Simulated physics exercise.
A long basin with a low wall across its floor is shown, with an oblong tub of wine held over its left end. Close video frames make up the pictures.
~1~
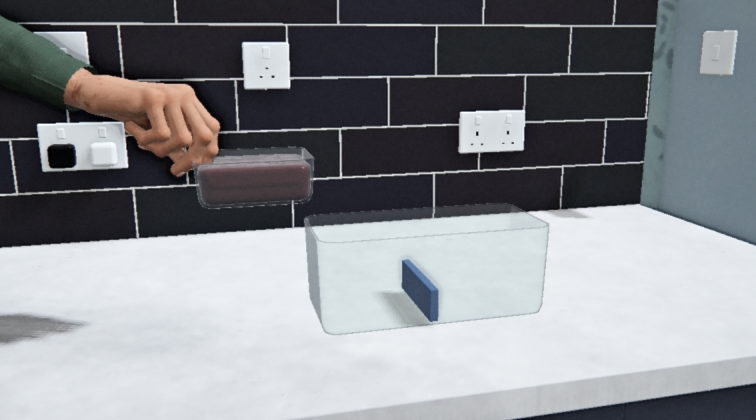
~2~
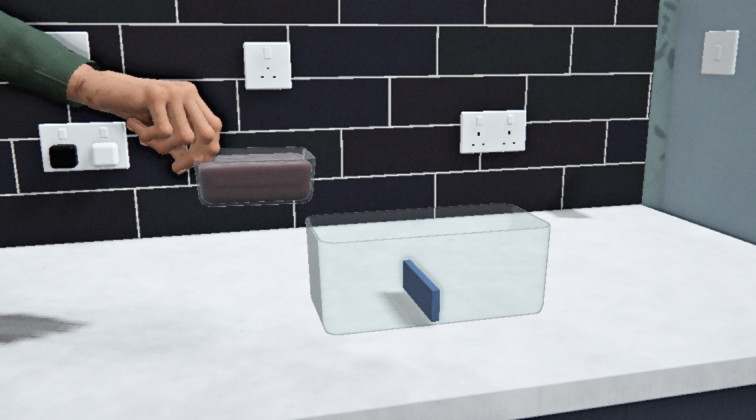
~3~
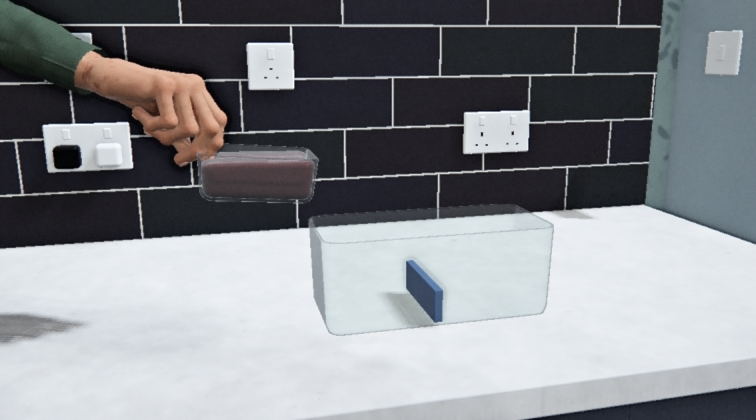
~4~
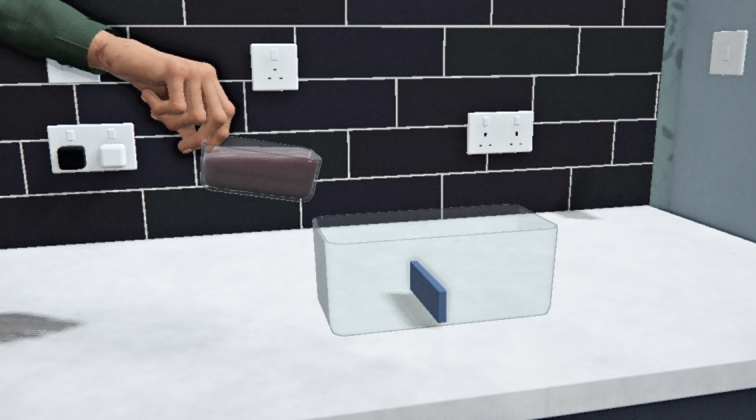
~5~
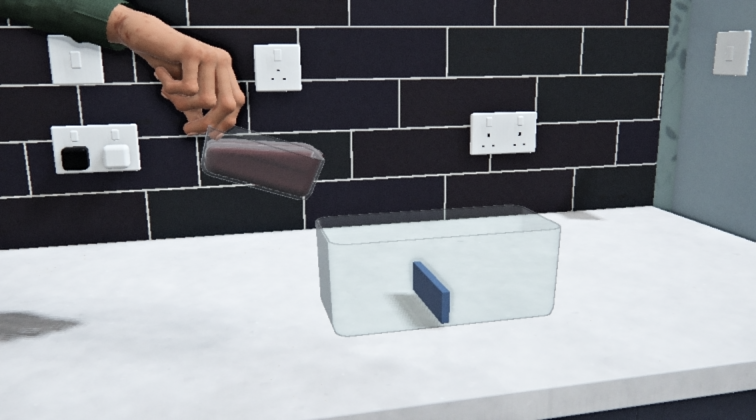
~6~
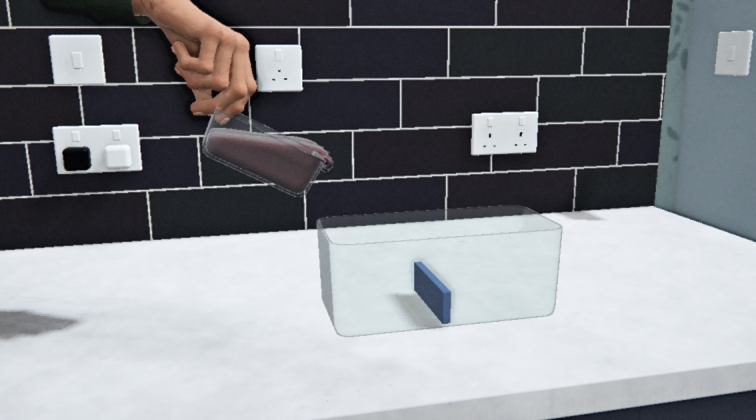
A hand tilting a small clear tub of dark reddish liquid rightward above a long transparent basin with a blue divider inside.
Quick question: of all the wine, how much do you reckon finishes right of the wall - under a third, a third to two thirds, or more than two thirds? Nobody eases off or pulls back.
I expect what gathers right of the wall to fall below one third.
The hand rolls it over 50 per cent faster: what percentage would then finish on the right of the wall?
Near 20 in a hundred.
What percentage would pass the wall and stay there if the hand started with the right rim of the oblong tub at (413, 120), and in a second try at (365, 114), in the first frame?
First try 75 %, second try 75 %.
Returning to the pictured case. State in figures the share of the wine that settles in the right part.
Close to 10 per cent.
A moment on, the oblong tub is tipped on its side and 20 per cent is still to pour, 25 is left of the wall and 0 right of it.
Next, the oblong tub is tipped on its side and 3 per cent is still to pour, 85 is left of the wall and 3 right of it.
Then the oblong tub is tipped on its side and 1 per cent is still to pour, 86 is left of the wall and 5 right of it.
Later the oblong tub is tipped on its side and 0 per cent is still to pour, 83 is left of the wall and 10 right of it.
At rest 83 per cent lies left of the wall, 10 right of it and 8 outside.
